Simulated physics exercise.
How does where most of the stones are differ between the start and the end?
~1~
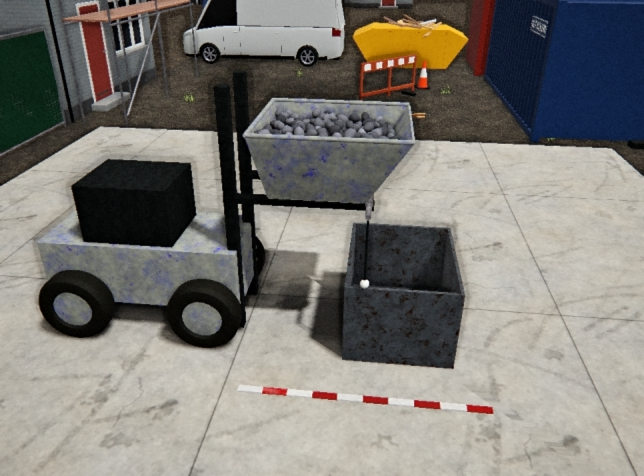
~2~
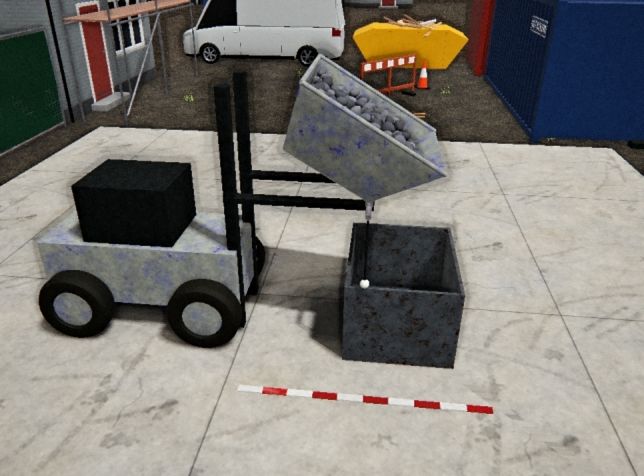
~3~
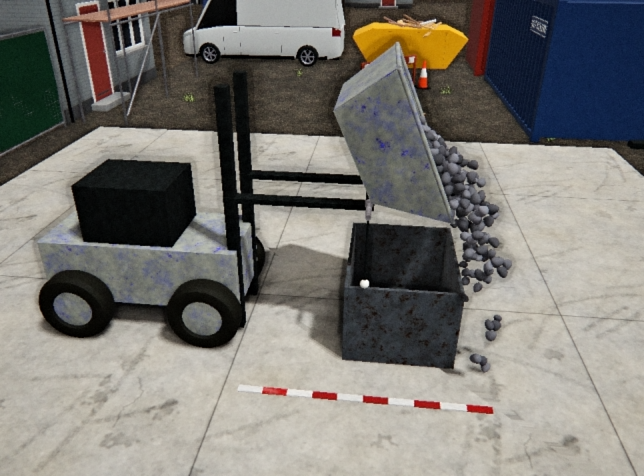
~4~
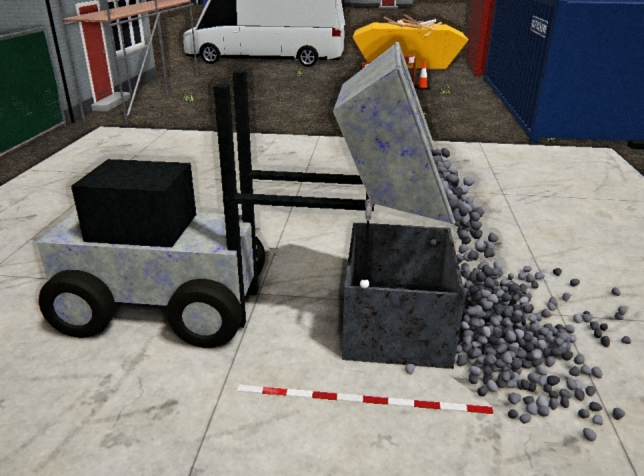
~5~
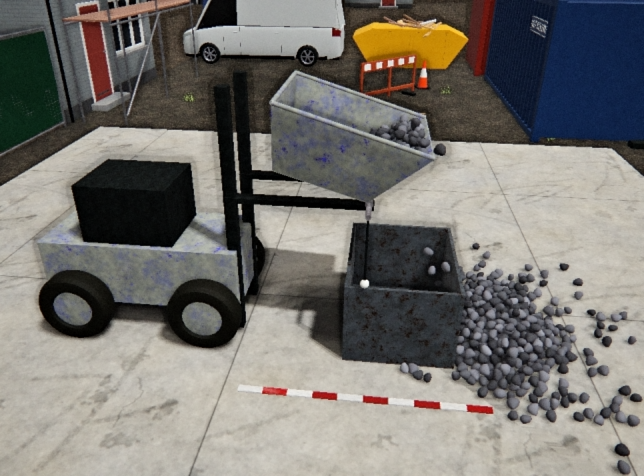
At the start the stones are all piled in the raised skip above the bin. By the end most of them lie spread on the paved ground to the right of the bin, lower down and further right, with some still in the skip.
